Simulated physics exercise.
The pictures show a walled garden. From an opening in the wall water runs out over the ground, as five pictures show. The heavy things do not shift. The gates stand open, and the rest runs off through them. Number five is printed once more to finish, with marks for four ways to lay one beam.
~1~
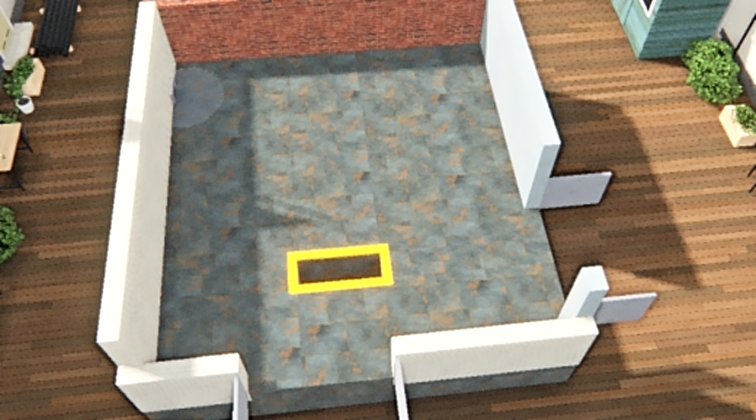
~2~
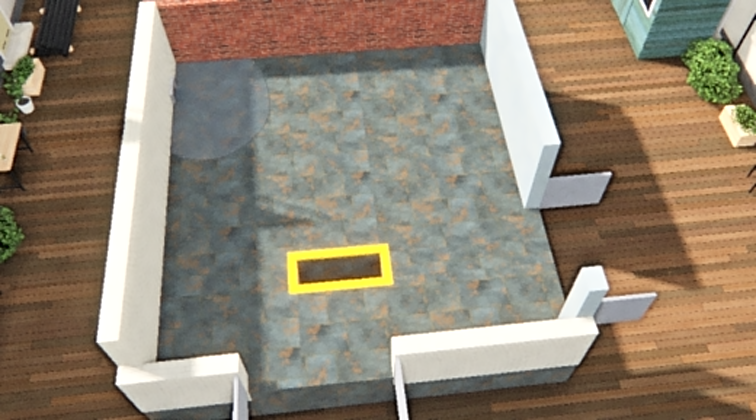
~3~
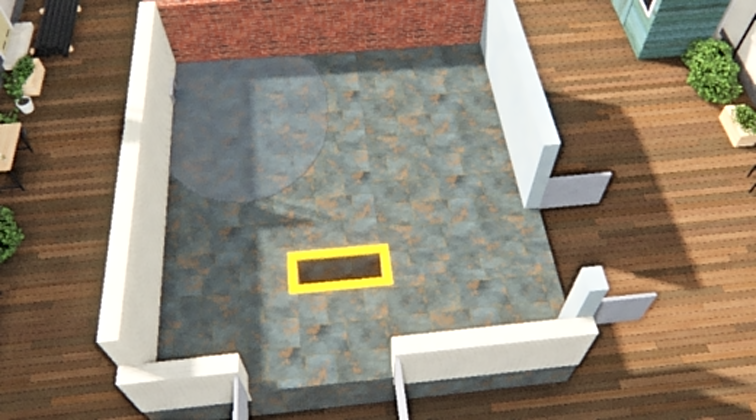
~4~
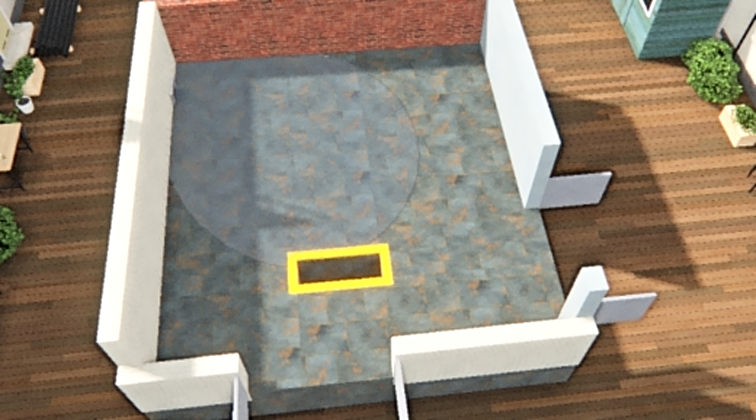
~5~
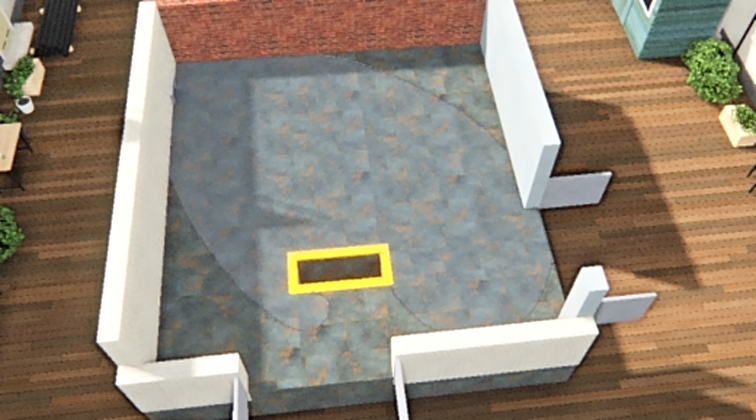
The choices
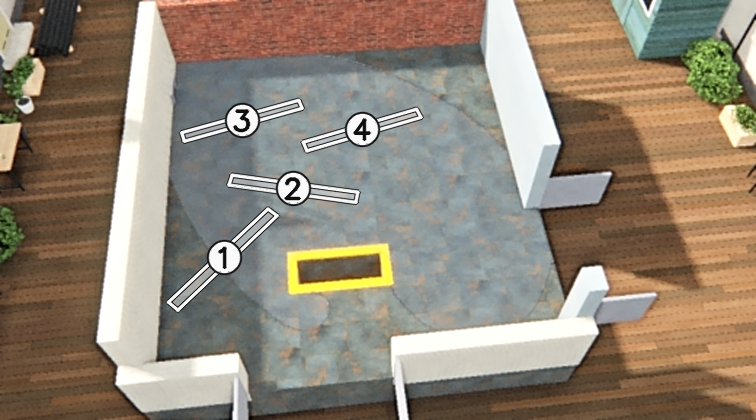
Clear water spreading in a widening arc from the upper left across a walled garden's floor, then reaching a yellow-framed gully.
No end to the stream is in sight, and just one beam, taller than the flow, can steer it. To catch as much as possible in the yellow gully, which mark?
4 beats the others.
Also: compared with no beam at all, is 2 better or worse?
It is worse.
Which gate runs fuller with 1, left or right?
The right one.
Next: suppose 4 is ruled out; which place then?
The answer is 1.
On the marked copy, 1 from (173, 306) to (272, 212); 2 from (230, 180) to (356, 197); 3 from (183, 136) to (300, 104); 4 from (305, 146) to (418, 113).
Choosing 1, about 23 % of the stream goes into the yellow gully, about 77 % out by the gates.
Choosing 2, about 9 % of the stream goes into the yellow gully, about 91 % out by the gates.
Choosing 3, about 8 % of the stream goes into the yellow gully, about 92 % out by the gates.
Choosing 4, about 34 % of the stream goes into the yellow gully, about 66 % out by the gates.
